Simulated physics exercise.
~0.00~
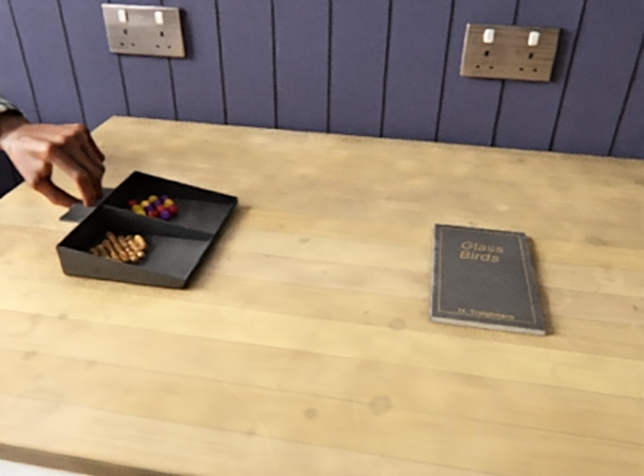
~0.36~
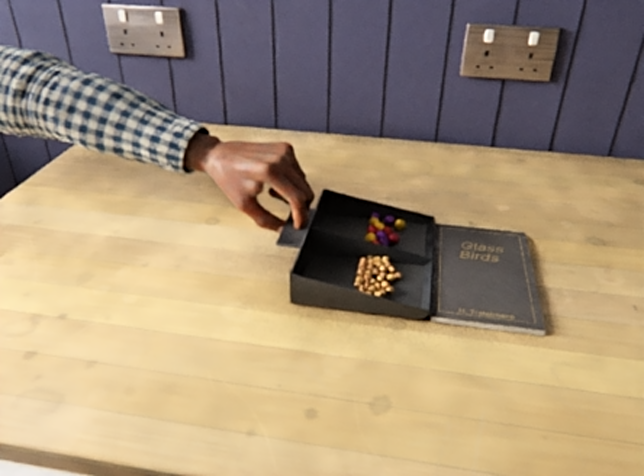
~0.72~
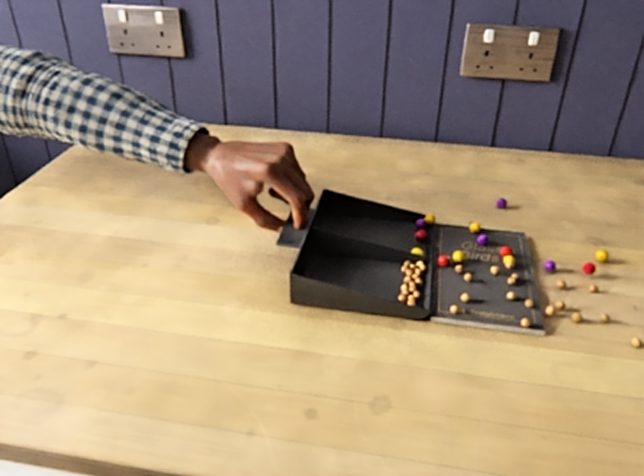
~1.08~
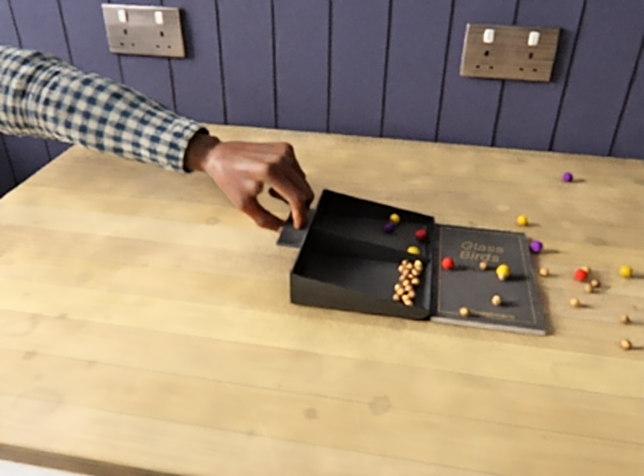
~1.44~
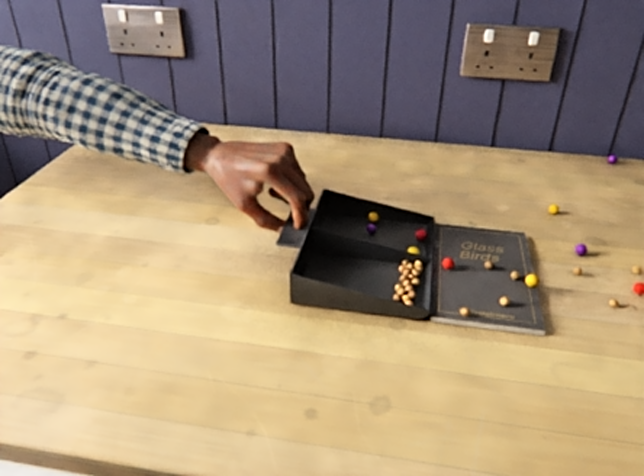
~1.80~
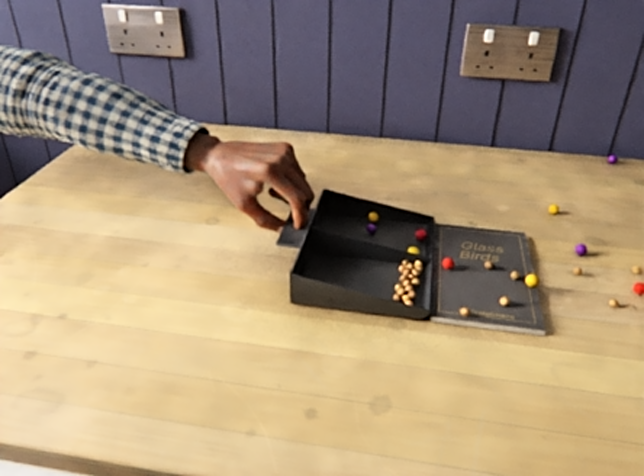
A hand in a blue-and-white checked sleeve pushes a dark, two-part tray from left to right across a pale wooden tabletop, seen from slightly above before a navy panelled wall with two sockets. Small tan balls fill the near compartment, and red, yellow and purple balls sit in the far one. The tray stops abruptly against a thin dark book titled Glass Birds, which stays put. Balls from both compartments spill over the low front edge, scattering across the book and the table beyond. Finally, several of each lot remain inside while the others lie still outside.
